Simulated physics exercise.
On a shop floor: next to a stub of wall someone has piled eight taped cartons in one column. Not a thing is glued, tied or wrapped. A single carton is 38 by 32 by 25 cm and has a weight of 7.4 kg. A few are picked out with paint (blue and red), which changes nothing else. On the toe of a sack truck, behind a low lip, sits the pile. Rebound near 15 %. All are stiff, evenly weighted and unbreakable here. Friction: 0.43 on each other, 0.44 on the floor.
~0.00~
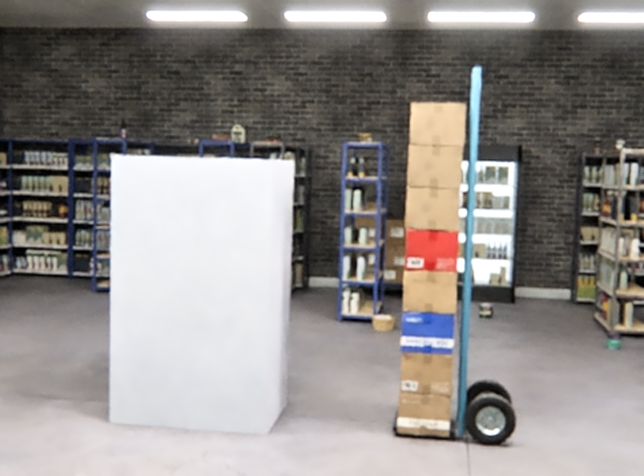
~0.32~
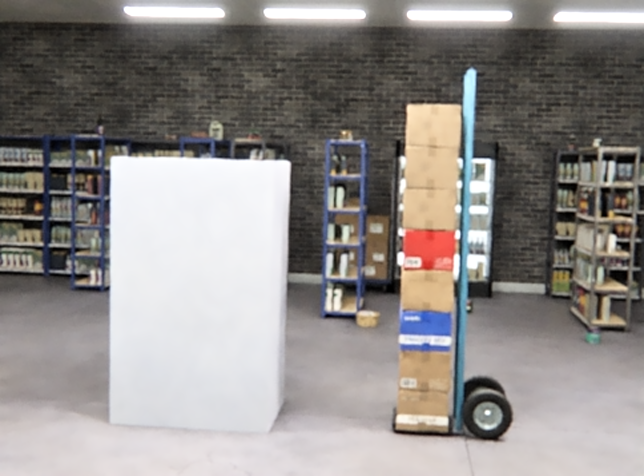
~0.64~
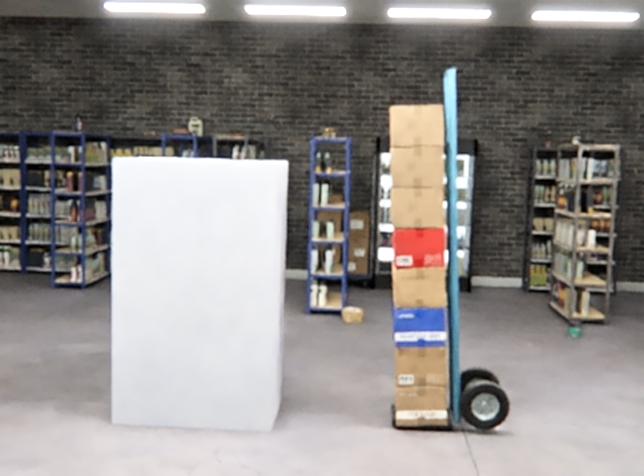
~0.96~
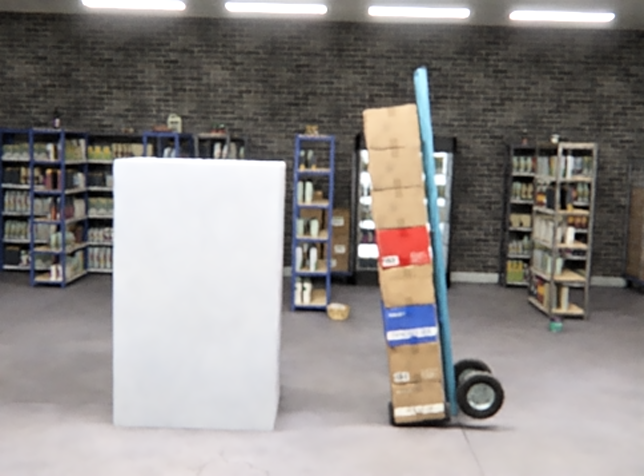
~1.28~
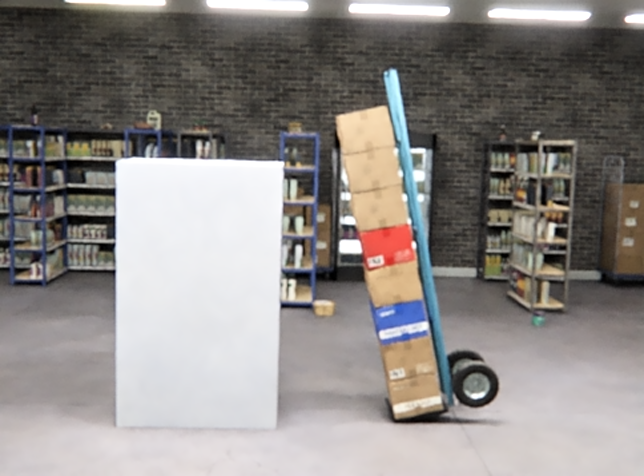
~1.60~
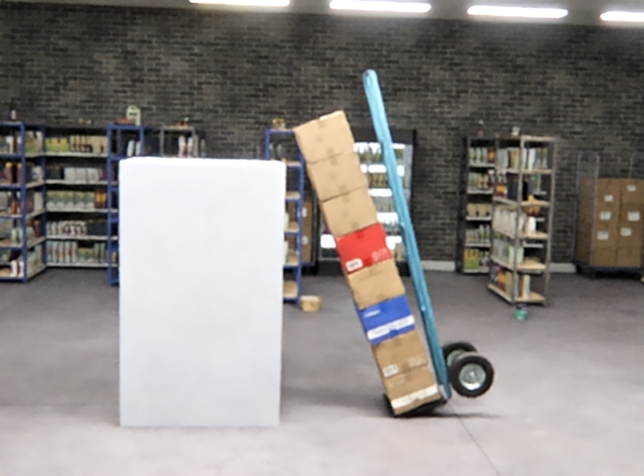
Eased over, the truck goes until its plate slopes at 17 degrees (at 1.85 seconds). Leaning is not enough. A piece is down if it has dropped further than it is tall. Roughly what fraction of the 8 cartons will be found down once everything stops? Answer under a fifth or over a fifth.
Roughly less than a fifth.
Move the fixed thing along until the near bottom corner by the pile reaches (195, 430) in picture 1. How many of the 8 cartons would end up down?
With that change the number is 5.
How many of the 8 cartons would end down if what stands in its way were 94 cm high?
Result - 3.
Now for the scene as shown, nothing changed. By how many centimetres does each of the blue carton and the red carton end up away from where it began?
Well, the blue finishes about 30 cm from where it began, while the red finishes about 60 cm from its start.
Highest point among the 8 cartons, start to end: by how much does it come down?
I'd put it at around 5 cm.
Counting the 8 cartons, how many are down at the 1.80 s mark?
0 by that time.
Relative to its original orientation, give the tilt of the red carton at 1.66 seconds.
25°.
After 1.66 s, none of the 8 cartons down, 8 disturbed; red carton leaning 23°; blue carton leaning 23°.
After 1.70 s, none of the 8 cartons down, 8 disturbed; red carton leaning 25°; blue carton leaning 25°.
After 1.80 s, none of the 8 cartons down, 8 disturbed; blue carton leaning 28°; red carton leaning 28°.
At rest (2.9 s), none of the 8 cartons down, 8 disturbed; blue carton leaning 29°; red carton leaning 29°. That is 0 per cent. As the last picture would show them, middles, blue carton near (370, 317), red carton near (337, 251).
